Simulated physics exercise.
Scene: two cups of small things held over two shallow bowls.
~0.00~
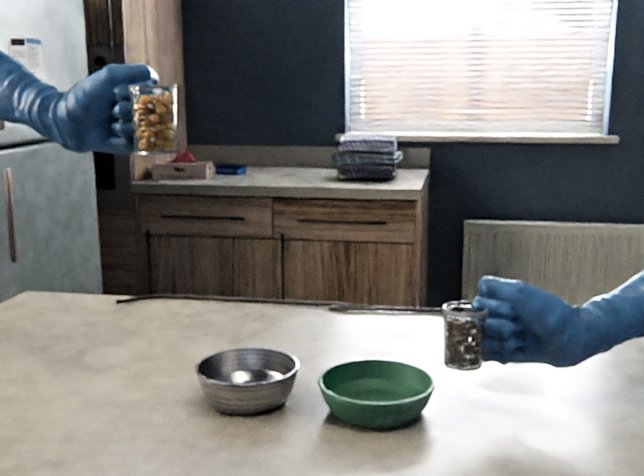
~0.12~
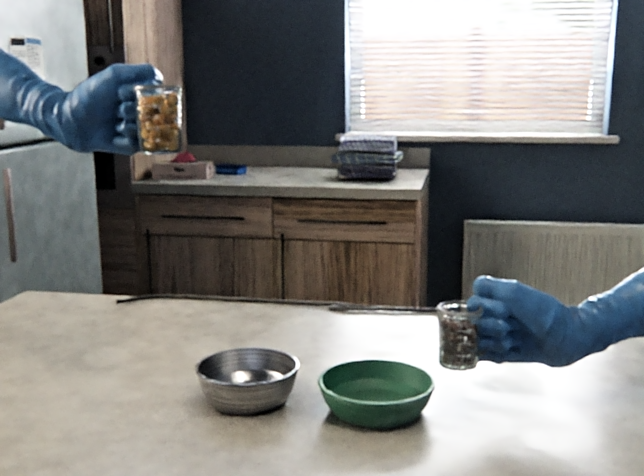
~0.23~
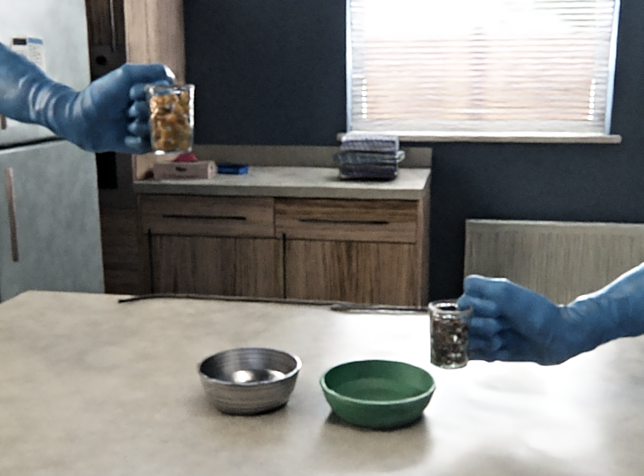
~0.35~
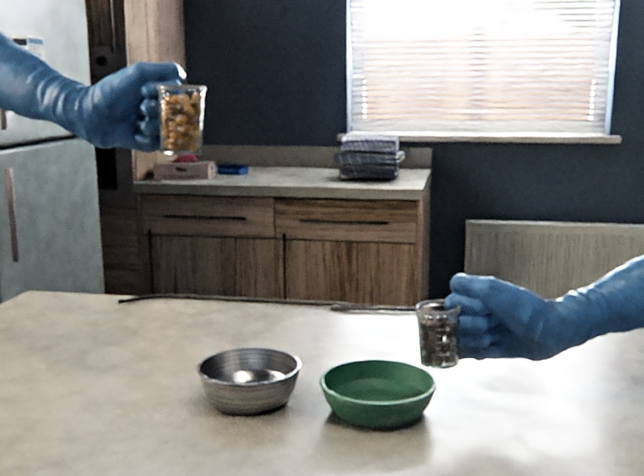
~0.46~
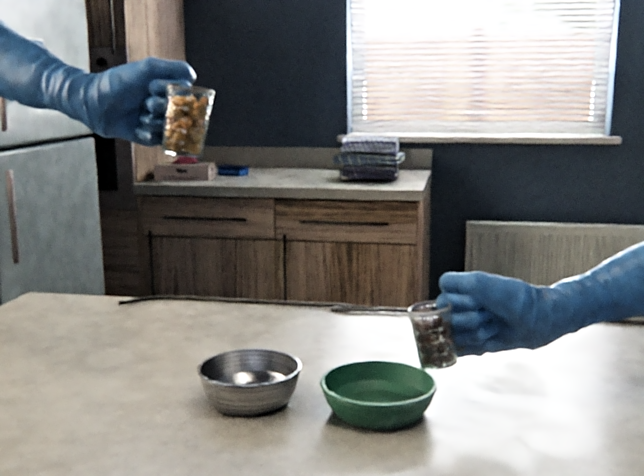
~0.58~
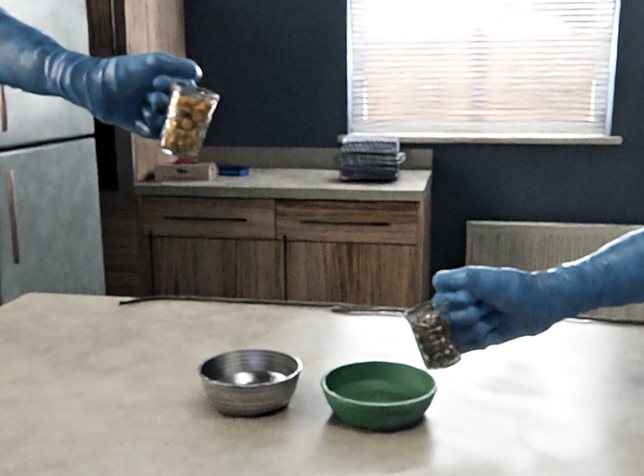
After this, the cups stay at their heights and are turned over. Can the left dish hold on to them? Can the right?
Outcome: Left dish lets a few escape, right dish loses not one.
Around 1.04 s, left, all still in the cup; right, all still in the cup.
Around 1.54 s, left, nearly all still in the cup, a stray few in the air; right, nearly all still in the cup, a stray few in the air.
Around 2.13 s, left, about two thirds in the dish, a small part outside the dish, about a third in the air; right, all in the dish.
Finally (3.1 s), left, most in the dish, a small part outside the dish; right, all in the dish, none outside the dish.
